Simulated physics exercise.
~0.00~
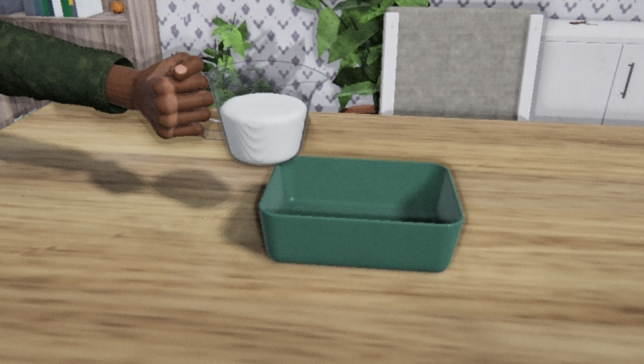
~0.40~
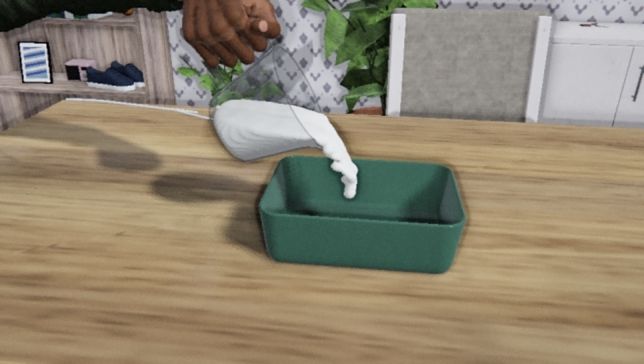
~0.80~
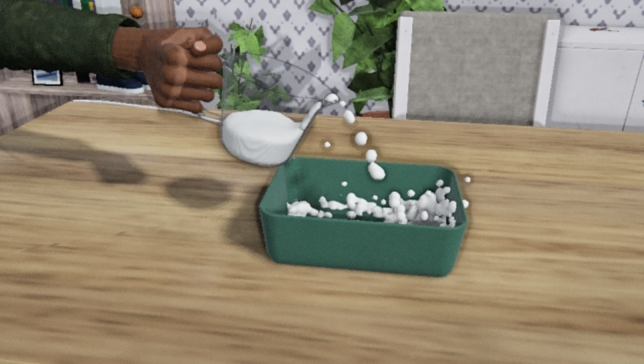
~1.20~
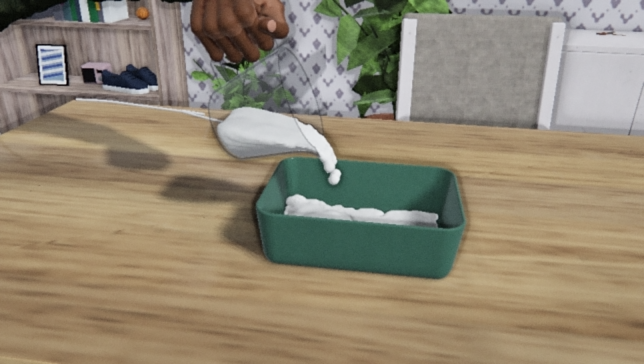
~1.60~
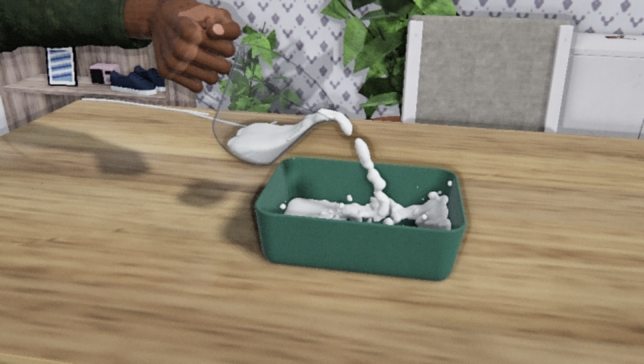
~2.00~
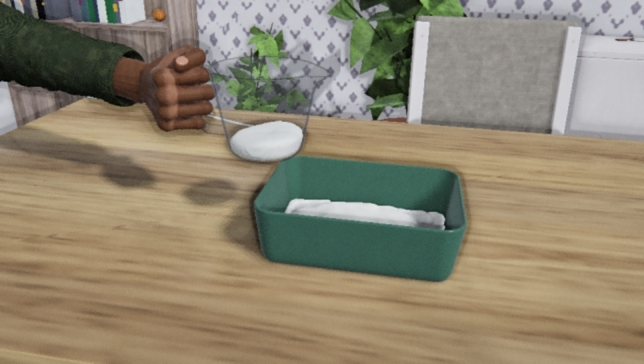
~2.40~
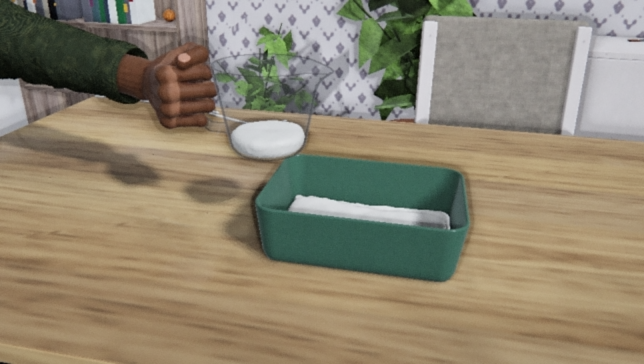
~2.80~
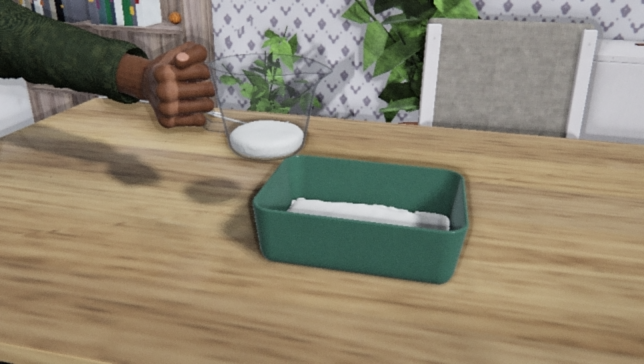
A clear measuring jug of milk, with a fist beside it, tips to the right over an empty green oven dish on a wooden table, pours, eases back, then pours again before returning level, leaving milk in both the dish and the jug.
